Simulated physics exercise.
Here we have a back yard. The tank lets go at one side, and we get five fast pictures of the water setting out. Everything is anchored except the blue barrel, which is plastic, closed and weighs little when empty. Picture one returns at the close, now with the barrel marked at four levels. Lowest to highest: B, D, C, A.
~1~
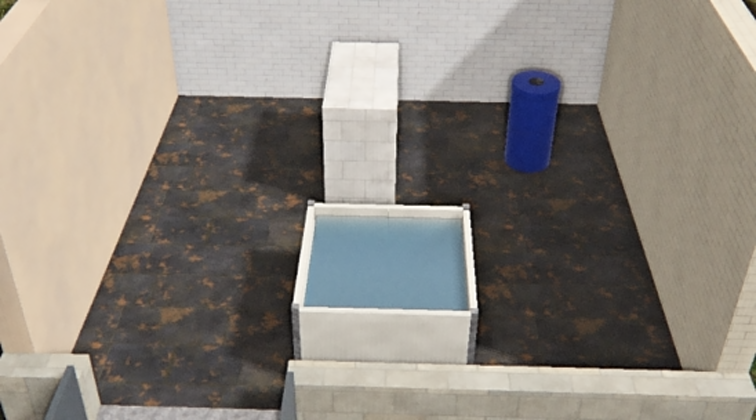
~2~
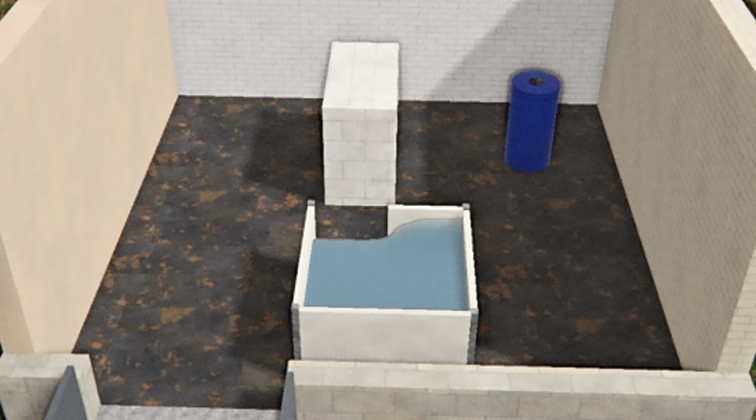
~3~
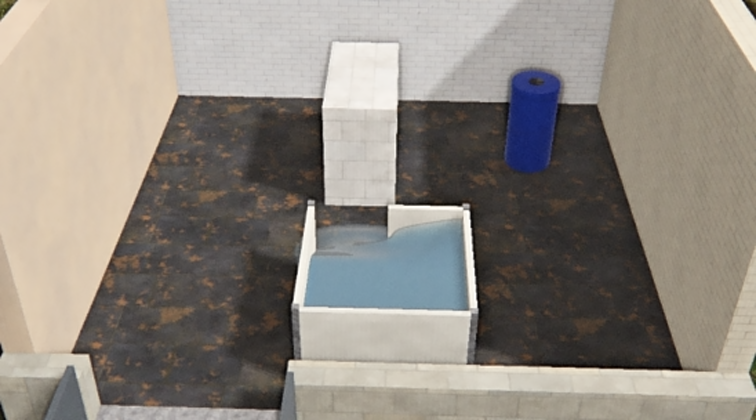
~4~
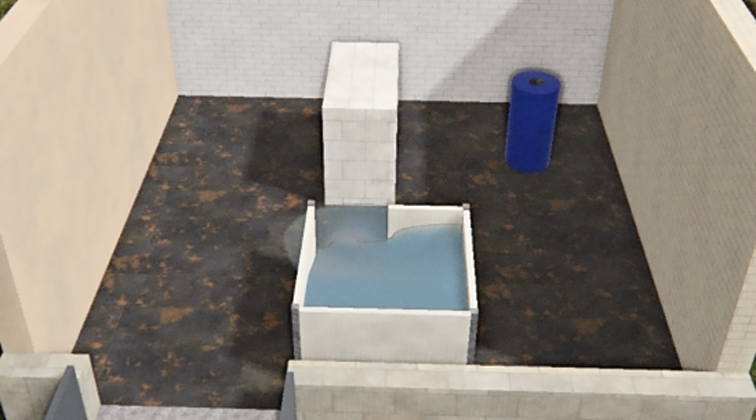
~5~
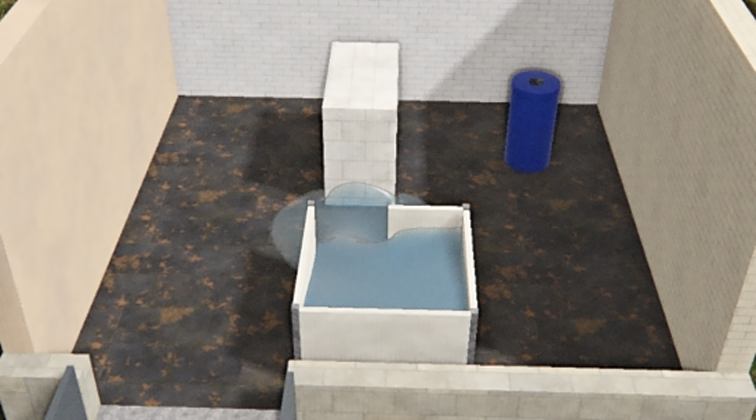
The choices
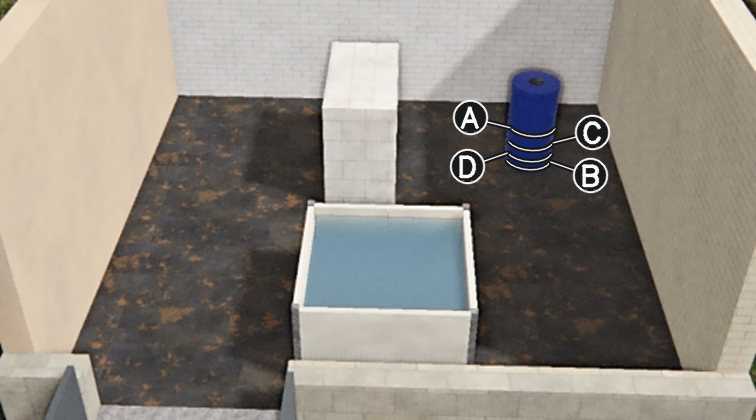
Water in a square white tank dropped away at the back left corner, then poured out through a gap in the back wall and spread over the dark ground around a pale block.
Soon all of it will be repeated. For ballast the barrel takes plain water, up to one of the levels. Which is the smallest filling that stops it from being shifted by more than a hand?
Choose D.
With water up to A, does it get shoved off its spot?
No, that is safe.
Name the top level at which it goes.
It is B.
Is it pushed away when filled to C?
No, not at all.
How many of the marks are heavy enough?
Three of them.
On the marked copy, A at (534, 136); B at (530, 169); C at (532, 150); D at (531, 161); from the bottom up B, D, C, A.
With A, it does not move.
With B, it is pushed about its own width away.
With C, it does not move.
With D, it does not move.
